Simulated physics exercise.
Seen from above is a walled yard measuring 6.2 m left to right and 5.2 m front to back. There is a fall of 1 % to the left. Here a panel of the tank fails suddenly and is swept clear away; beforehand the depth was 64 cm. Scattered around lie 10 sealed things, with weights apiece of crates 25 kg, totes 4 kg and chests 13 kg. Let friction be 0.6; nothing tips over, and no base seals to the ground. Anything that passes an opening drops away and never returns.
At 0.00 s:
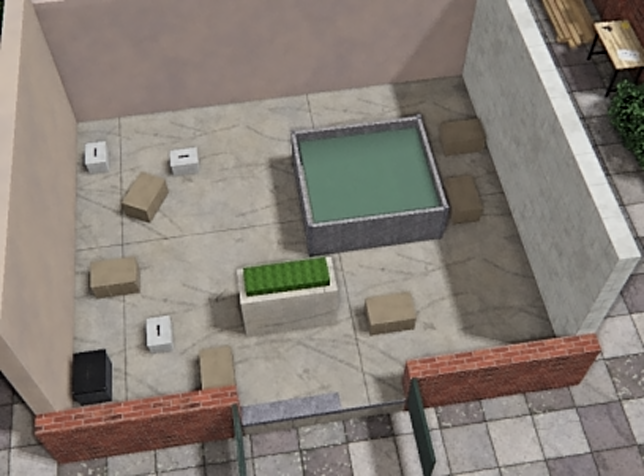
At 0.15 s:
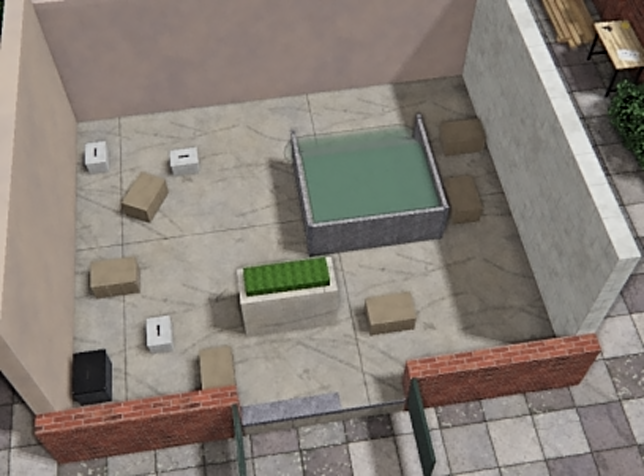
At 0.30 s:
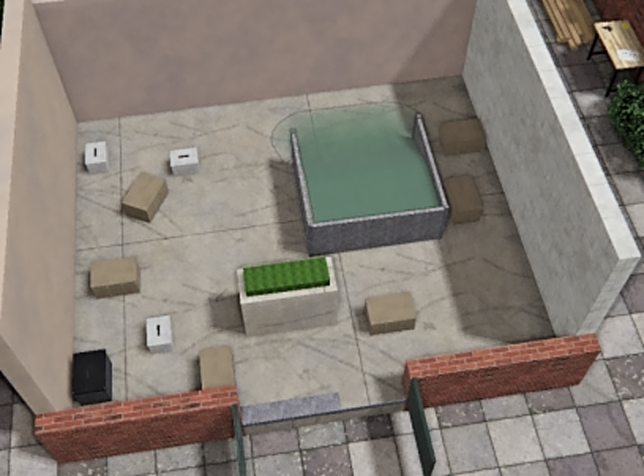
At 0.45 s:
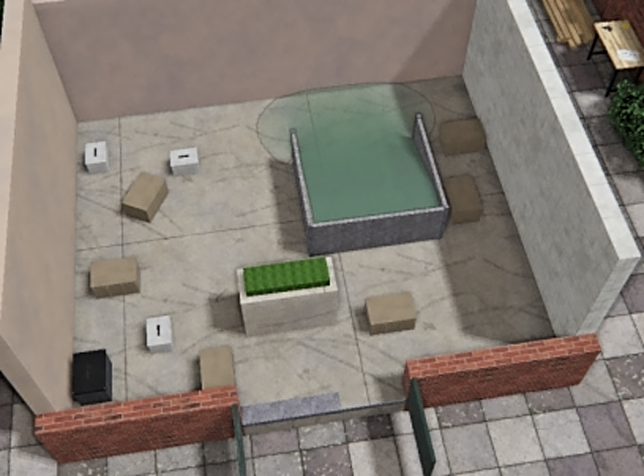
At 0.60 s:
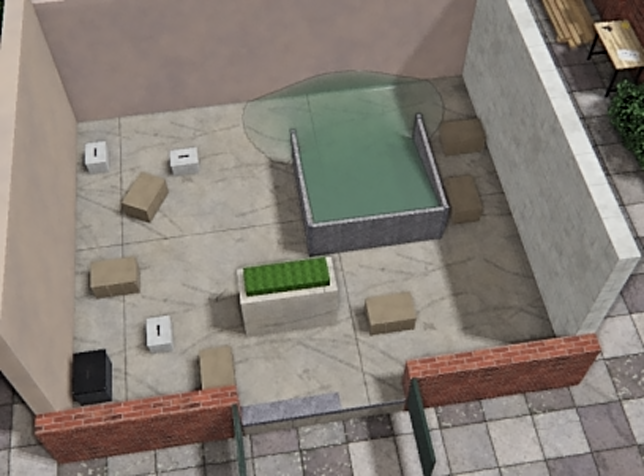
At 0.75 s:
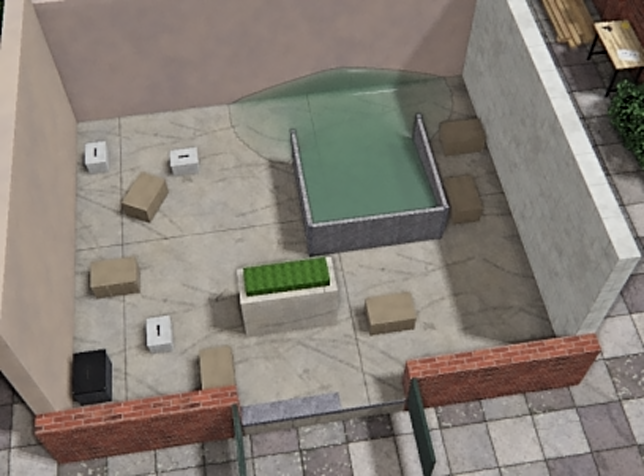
In a walled yard, water spreads from the tank's open back side toward the rear wall.
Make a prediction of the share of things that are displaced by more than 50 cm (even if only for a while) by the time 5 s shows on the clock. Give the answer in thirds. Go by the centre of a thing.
One to two thirds.
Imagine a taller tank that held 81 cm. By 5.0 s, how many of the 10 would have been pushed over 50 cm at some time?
So the tally would be 8.
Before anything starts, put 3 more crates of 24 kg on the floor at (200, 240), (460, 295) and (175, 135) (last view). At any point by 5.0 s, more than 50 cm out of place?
In the order asked: Not as far, not as far, farther than that.
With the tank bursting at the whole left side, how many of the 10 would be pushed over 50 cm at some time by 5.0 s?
You'd get 7 in that case.
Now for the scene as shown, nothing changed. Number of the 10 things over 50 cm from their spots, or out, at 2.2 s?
By that time the total stands at 1.
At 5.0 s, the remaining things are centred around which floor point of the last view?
Near (249, 309).
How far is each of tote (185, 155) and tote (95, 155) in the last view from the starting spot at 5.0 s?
Shifts in order: 250 cm; 250 cm.
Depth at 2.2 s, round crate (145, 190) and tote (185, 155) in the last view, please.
First roughly 1 cm, second roughly 3 cm.
After 1.1 s 0 of 10 are over 50 cm from their spots; 0 afloat.
After 2.2 s 1 of 10 are over 50 cm from their spots; 1 afloat.
After 3.5 s 3 of 10 are over 50 cm from their spots; 2 afloat.
After 5.0 s 5 of 10 are over 50 cm from their spots, and 5 have been at some point; 1 afloat.
